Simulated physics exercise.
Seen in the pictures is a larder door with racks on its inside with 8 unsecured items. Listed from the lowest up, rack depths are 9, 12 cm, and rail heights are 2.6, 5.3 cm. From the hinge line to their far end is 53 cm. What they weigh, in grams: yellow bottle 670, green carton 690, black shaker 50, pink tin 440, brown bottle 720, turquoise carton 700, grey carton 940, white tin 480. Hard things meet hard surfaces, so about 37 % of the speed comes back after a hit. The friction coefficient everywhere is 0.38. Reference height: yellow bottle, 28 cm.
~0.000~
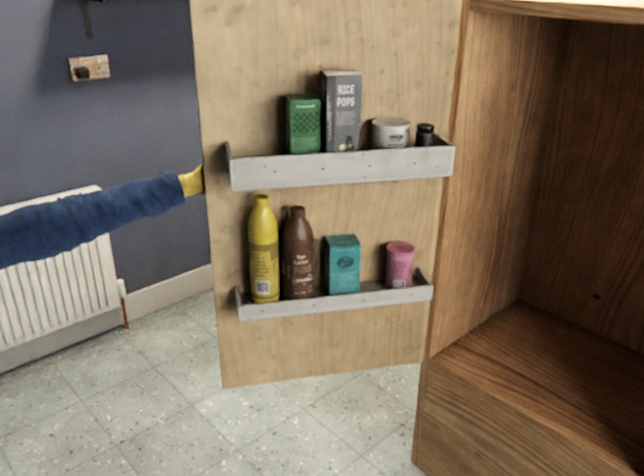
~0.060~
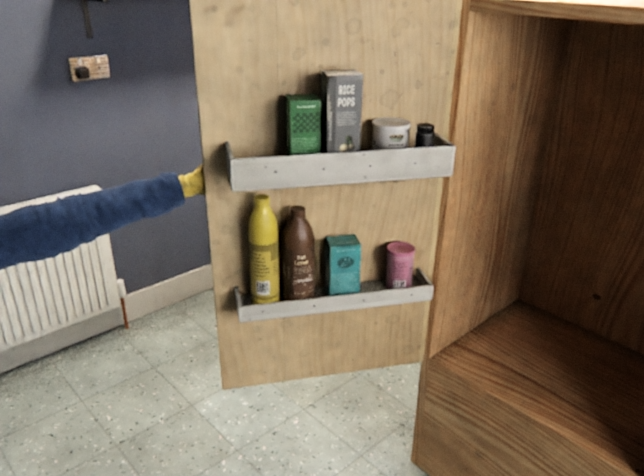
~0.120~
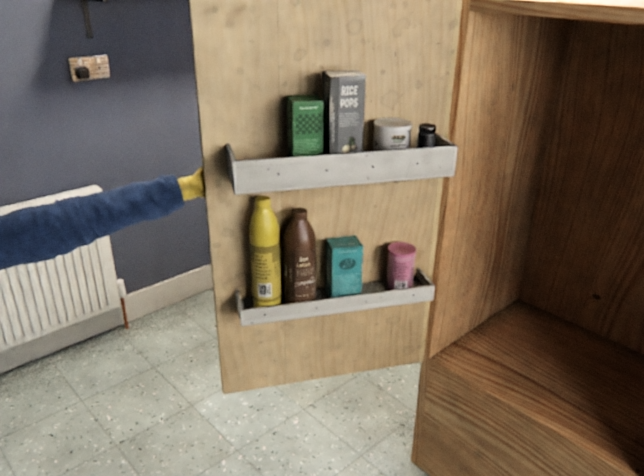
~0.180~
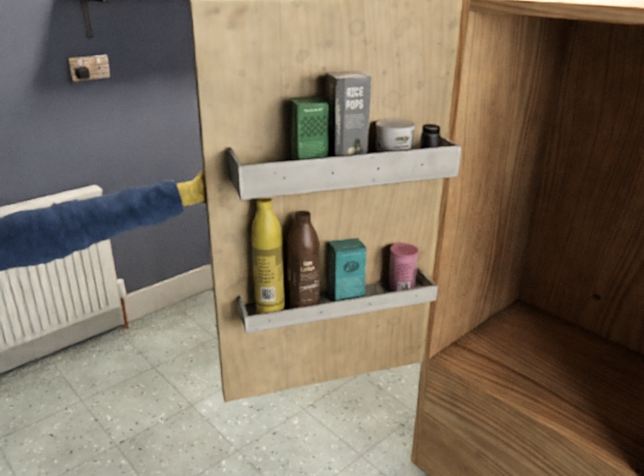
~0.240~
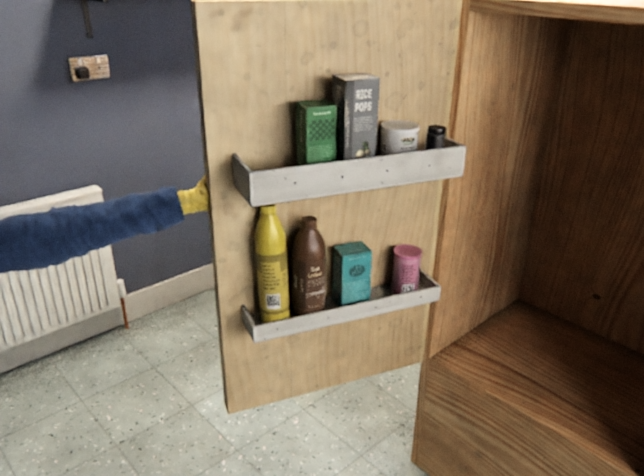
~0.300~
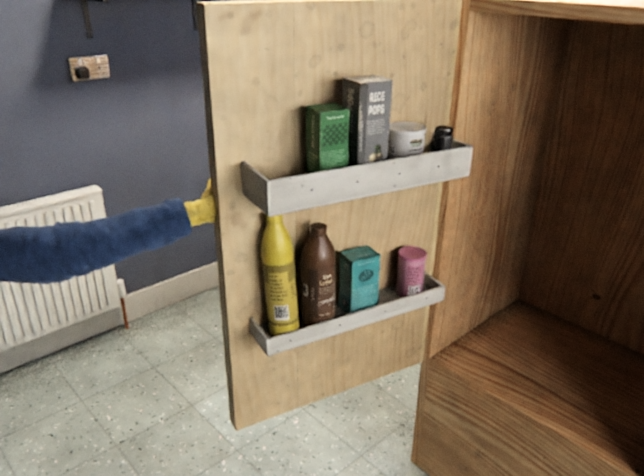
A wooden larder door holding two racks of bottles, cartons and tins stayed almost still at first, then swung partway toward the cupboard as a blue-sleeved arm with a yellow hand pushed its edge.
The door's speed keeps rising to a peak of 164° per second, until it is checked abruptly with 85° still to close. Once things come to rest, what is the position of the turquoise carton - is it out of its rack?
It is no longer in the rack.
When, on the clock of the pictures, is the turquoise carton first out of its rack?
Around 0.7 s on the clock.
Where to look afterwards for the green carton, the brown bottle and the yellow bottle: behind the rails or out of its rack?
Green carton: Stays in bounds; brown bottle: Goes out of bounds; yellow bottle: Goes out of bounds.
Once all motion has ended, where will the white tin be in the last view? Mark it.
I'd put it at around (439, 153).
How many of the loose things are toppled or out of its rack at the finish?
That makes 4.
After 0.50 s, open by 85°; yellow bottle now out of its rack; turquoise carton 14° off upright near (399, 295); brown bottle 24° off upright.
After 0.80 s, open by 85°; brown bottle and turquoise carton now out of its rack; grey carton 57° off upright; white tin moved 3 cm.
After 0.90 s, open by 85°; grey carton 70° off upright; white tin moved 3 cm; green carton moved 2 cm.
After 1.20 s, open by 85°; grey carton 69° off upright; white tin moved 3 cm; green carton moved 2 cm.
In the end (1.3 s), out of its rack, yellow bottle, brown bottle and turquoise carton; toppled behind the rails, grey carton; the other 4 under 5 cm from the start.
